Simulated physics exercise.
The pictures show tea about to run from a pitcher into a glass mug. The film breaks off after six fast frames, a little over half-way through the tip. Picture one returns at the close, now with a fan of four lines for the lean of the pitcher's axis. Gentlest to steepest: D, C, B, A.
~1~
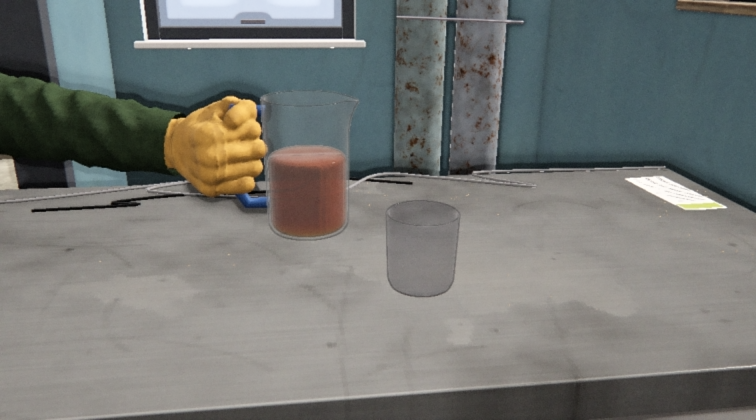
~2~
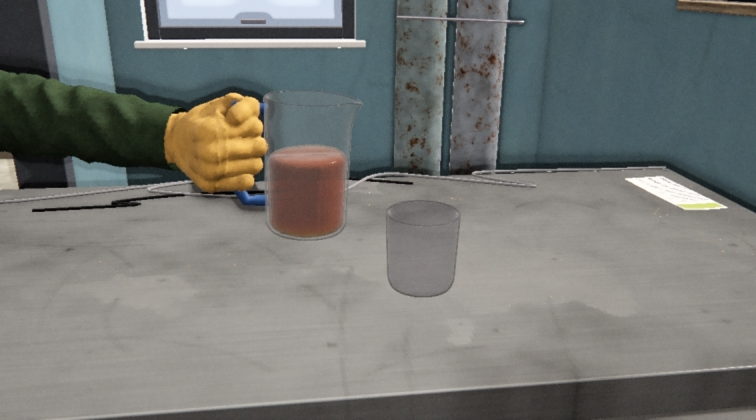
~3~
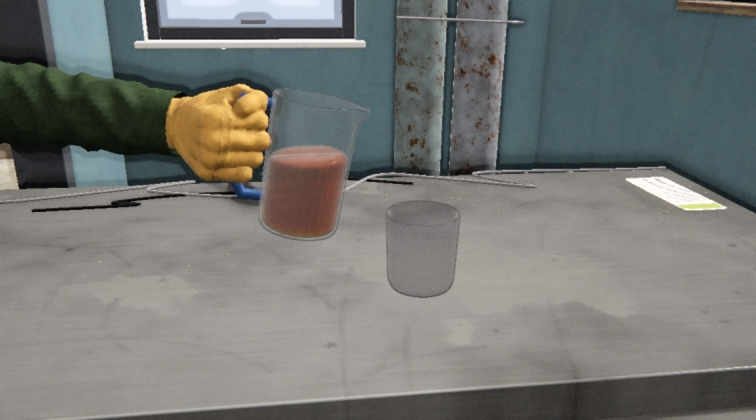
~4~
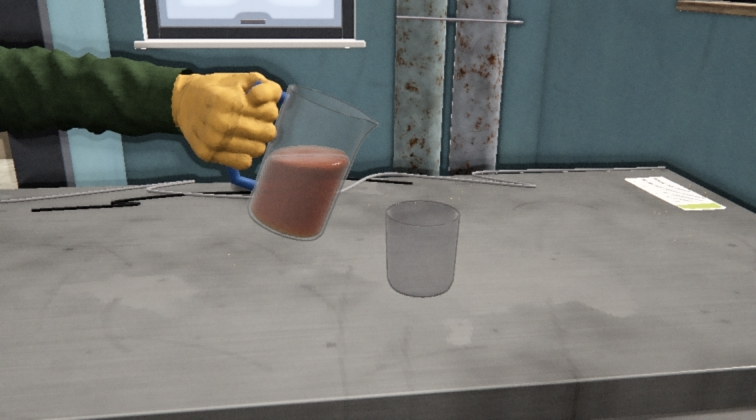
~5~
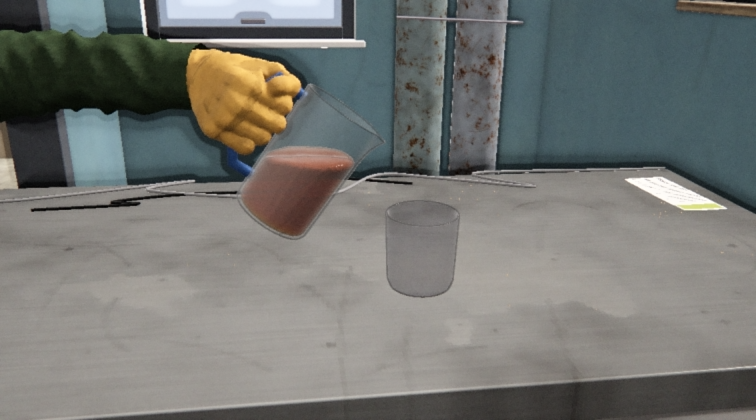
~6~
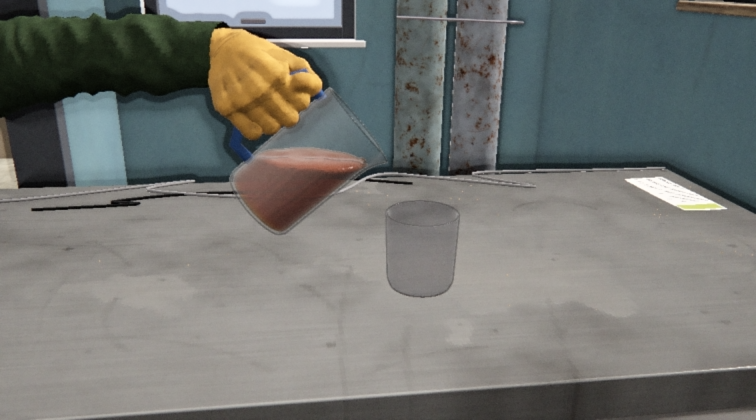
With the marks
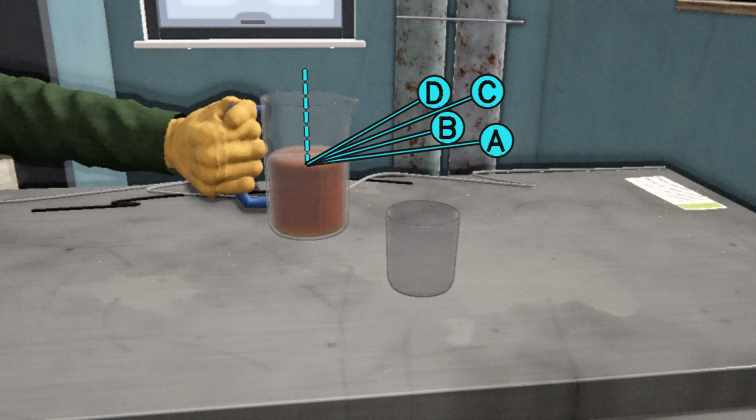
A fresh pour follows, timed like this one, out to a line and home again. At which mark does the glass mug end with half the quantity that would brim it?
B is best.
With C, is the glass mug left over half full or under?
Under half.
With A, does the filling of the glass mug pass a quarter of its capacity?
Yes, it does.
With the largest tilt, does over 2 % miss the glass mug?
No, it does not.
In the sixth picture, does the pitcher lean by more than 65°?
No, it does not.
On the marked copy, A at (479, 142); B at (430, 131); C at (471, 97); D at (419, 100).
With A, the glass mug ends with about 69 % of what it can hold.
With B, the glass mug ends with about 47 % of what it can hold.
With C, the glass mug ends with about 25 % of what it can hold.
With D, the glass mug ends with about 10 % of what it can hold.
